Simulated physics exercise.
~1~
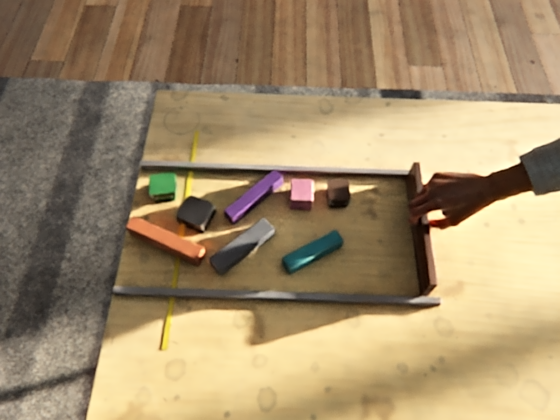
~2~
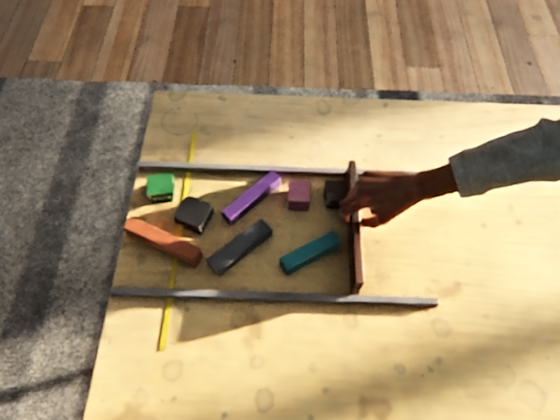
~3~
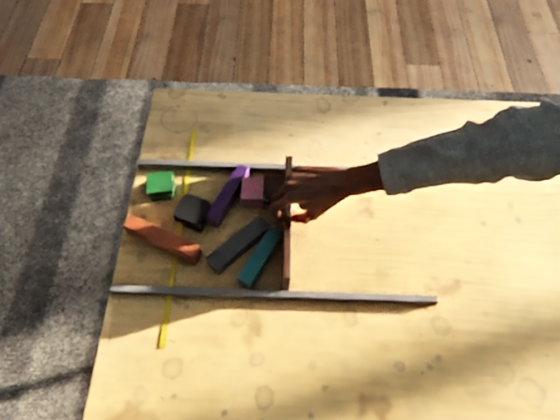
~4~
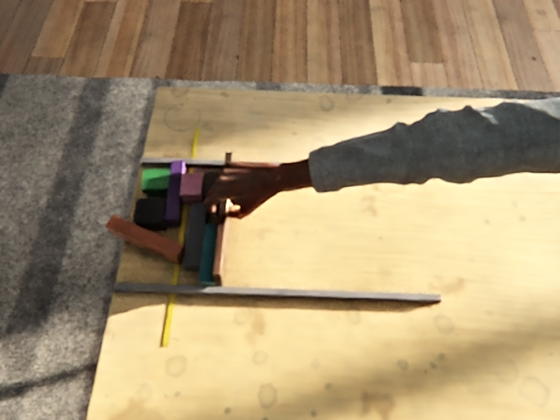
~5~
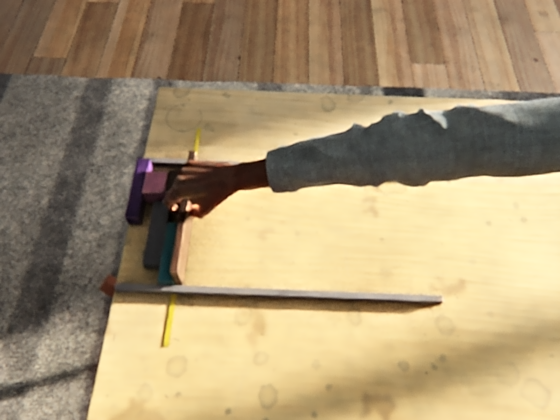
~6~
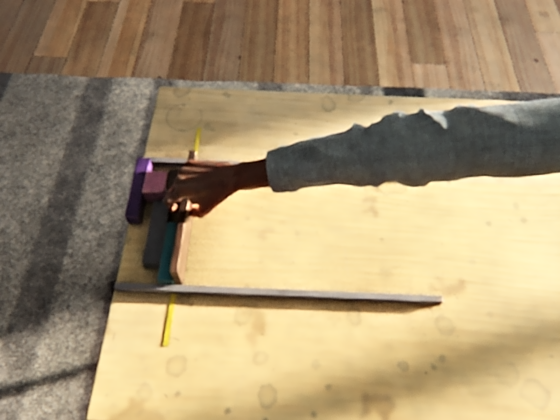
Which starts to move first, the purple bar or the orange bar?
The purple bar starts to move first, while the orange bar is still at rest and only shifts later as the board comes further left.
